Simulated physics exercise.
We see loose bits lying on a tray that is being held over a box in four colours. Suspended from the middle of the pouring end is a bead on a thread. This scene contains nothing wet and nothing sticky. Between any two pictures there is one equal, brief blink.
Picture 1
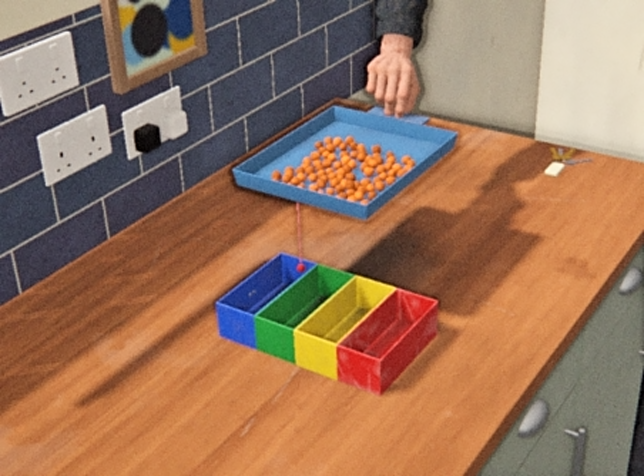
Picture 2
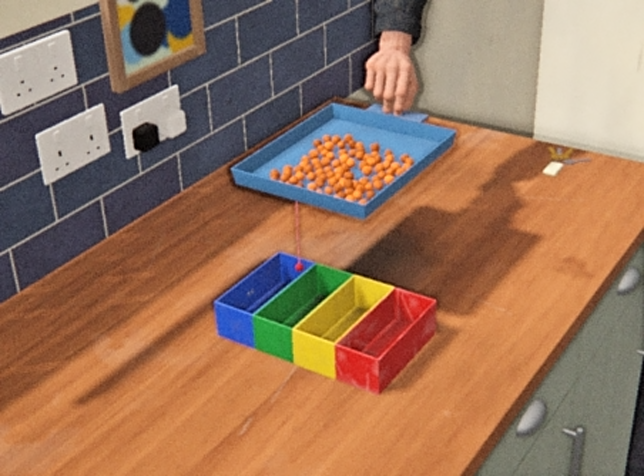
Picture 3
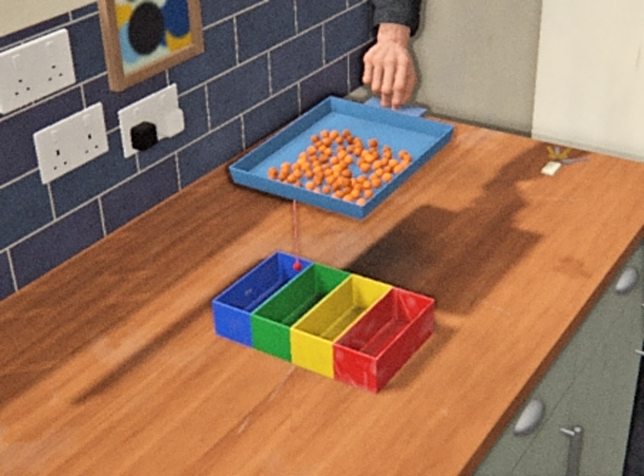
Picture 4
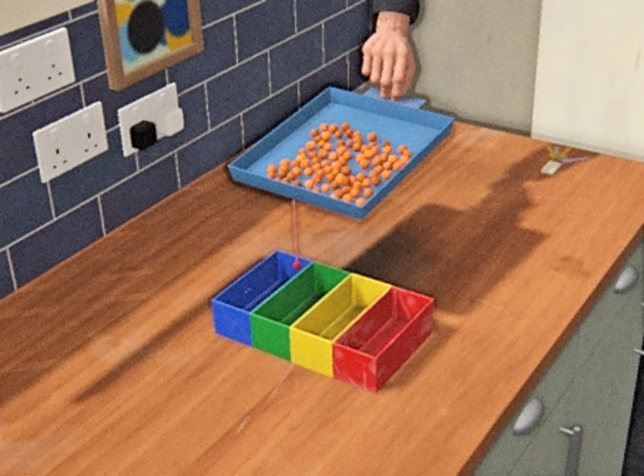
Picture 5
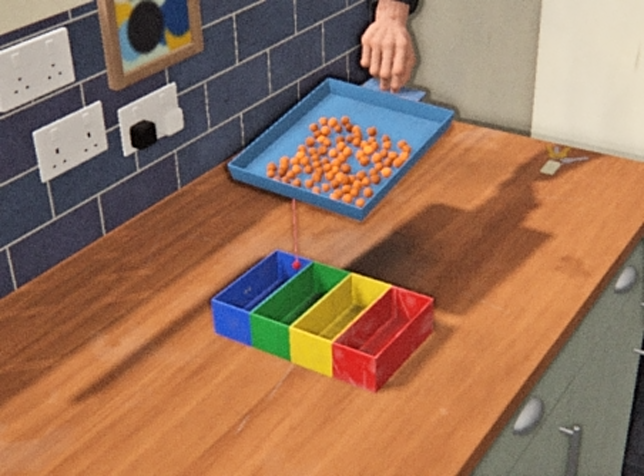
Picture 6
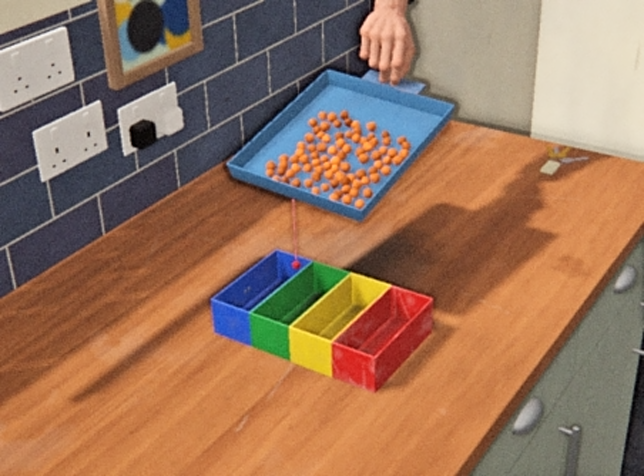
On a wooden kitchen counter, a hand gradually raising the back of a blue tray of orange-brown nuts above a four-coloured box.
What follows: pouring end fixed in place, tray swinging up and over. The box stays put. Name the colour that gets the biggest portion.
Yellow.
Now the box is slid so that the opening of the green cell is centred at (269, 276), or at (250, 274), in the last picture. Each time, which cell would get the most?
Red, and then red.
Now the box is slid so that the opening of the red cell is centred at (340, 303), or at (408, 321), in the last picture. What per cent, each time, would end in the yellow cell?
Respectively 30 % and 40 %.
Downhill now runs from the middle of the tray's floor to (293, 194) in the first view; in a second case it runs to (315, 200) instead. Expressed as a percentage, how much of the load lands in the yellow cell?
First case around 0 per cent, second case 30 per cent.
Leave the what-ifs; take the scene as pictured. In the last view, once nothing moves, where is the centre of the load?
Close to (324, 339) in the last view.
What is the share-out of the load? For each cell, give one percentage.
Approximate shares in per cent - blue cell 0, green cell 30, yellow cell 60, red cell 0.
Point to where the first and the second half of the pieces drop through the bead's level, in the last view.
Roughly at (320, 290) first, and then at (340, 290).
Shortly afterwards, tray tipped steeply; the whole lot on the tray.
Next, tray tipped right over; the whole lot on the tray.
Some moments later, tray tipped past a quarter turn; near two thirds in the yellow cell; near a quarter in the green cell; a little in the red cell; a little in the blue cell; only a few falling or outside the box.
In the end, tray tipped past a quarter turn; near two thirds in the yellow cell; near a quarter in the green cell; a little in the red cell; a little in the blue cell; only a few outside the box.
